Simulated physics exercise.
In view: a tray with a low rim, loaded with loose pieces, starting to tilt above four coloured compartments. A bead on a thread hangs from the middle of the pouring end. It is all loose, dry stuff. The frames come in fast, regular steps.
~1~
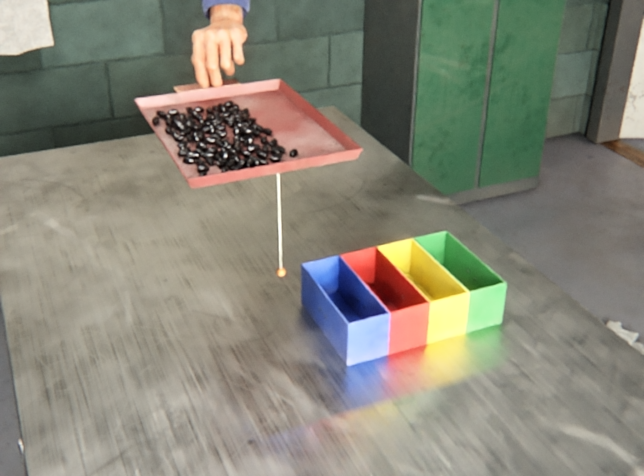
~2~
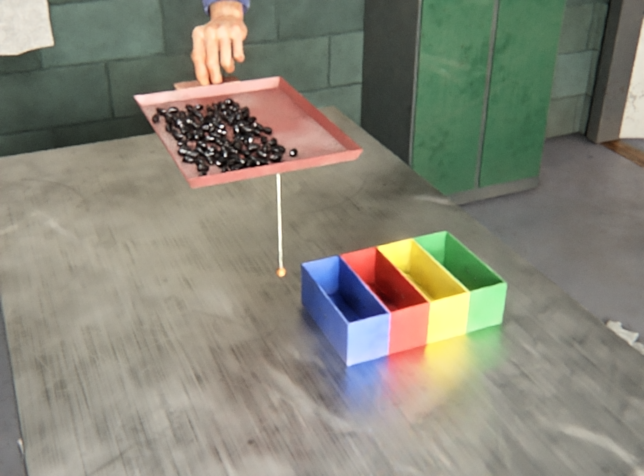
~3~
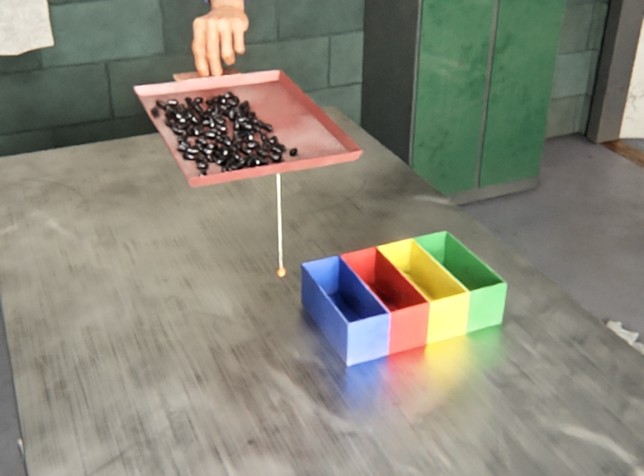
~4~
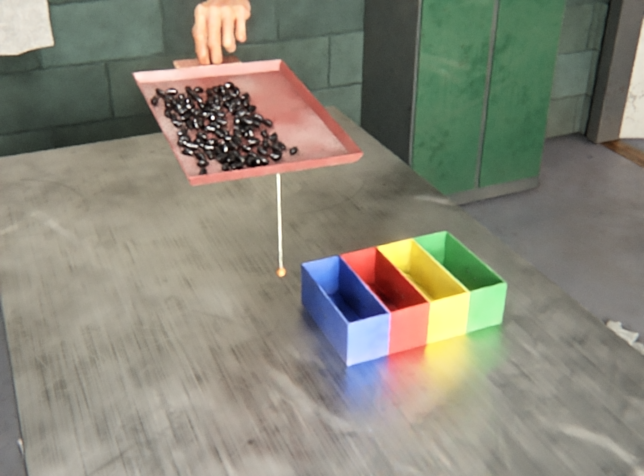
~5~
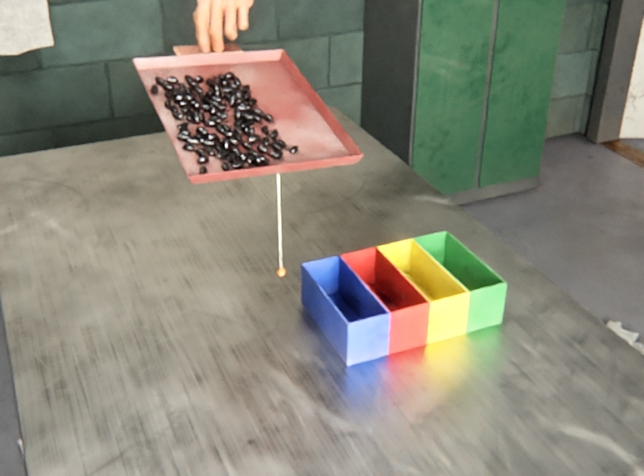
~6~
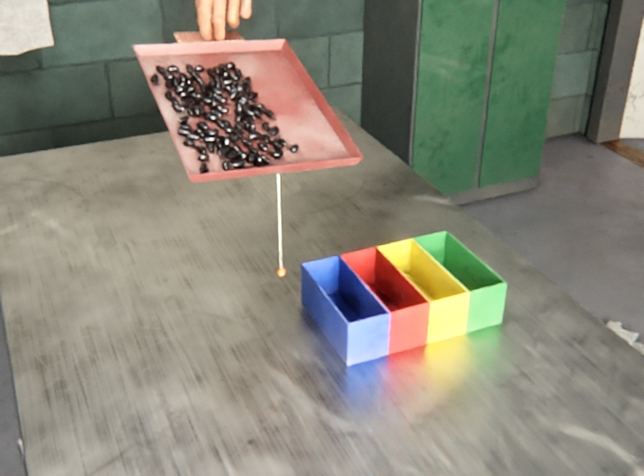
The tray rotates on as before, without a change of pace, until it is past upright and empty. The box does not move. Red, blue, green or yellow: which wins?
It favours the blue compartment.
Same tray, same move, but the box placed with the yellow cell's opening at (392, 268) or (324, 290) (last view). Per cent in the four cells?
Roughly 80 per cent, and 90 per cent.
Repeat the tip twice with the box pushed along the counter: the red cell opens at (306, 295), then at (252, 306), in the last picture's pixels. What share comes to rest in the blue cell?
About 10 and 0 per cent.
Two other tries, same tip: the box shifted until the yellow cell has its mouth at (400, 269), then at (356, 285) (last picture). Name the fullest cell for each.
One: The red one. Two: Yellow.
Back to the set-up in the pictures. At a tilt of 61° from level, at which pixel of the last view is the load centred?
Near (300, 154).
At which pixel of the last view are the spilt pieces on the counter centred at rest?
Around (283, 340).
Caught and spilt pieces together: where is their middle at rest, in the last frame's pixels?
Close to (337, 322).
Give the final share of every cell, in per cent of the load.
Blue cell near 40; red cell near 20; yellow cell near 0; green cell near 0.
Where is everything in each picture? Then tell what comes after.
In the first picture, corners of the pouring end at (191, 177) and (356, 148), level; middle of the load at (220, 134), black beans; bead on its thread at (281, 272); blue cell at (368, 335); red cell at (409, 324); yellow cell at (448, 314); green cell at (486, 304).
In the second picture, corners of the pouring end at (191, 177) and (356, 148), level; middle of the load at (220, 133).
In the third picture, corners of the pouring end at (191, 176) and (357, 149), tipped barely, lowest at the right corner; middle of the load at (220, 129).
In the fourth picture, corners of the pouring end at (192, 175) and (357, 151), tipped a little, lowest at the right corner; middle of the load at (221, 123).
In the fifth picture, corners of the pouring end at (192, 173) and (357, 153), tipped a little, lowest at the right corner; middle of the load at (221, 116).
In the sixth picture, corners of the pouring end at (193, 172) and (358, 155), tipped clearly, lowest at the right corner; middle of the load at (222, 110); blue cell at (368, 335); red cell at (409, 324); yellow cell at (448, 314); green cell at (486, 304).
Soon, tray tipped steeply; most on the tray; a stray few in the blue cell; a stray few in the red cell; a small part falling or outside the box.
A while on, tray tipped right over; a small part on the tray; about a quarter in the blue cell; a small part in the red cell; a stray few in the yellow cell; about half falling or outside the box.
Towards the end, tray tipped past a quarter turn; about a third in the blue cell; about a quarter in the red cell; a stray few in the yellow cell; about a third falling or outside the box.
Finally, tray tipped past a quarter turn; about a third in the blue cell; about a quarter in the red cell; a stray few in the yellow cell; none in the green cell; about a third outside the box.
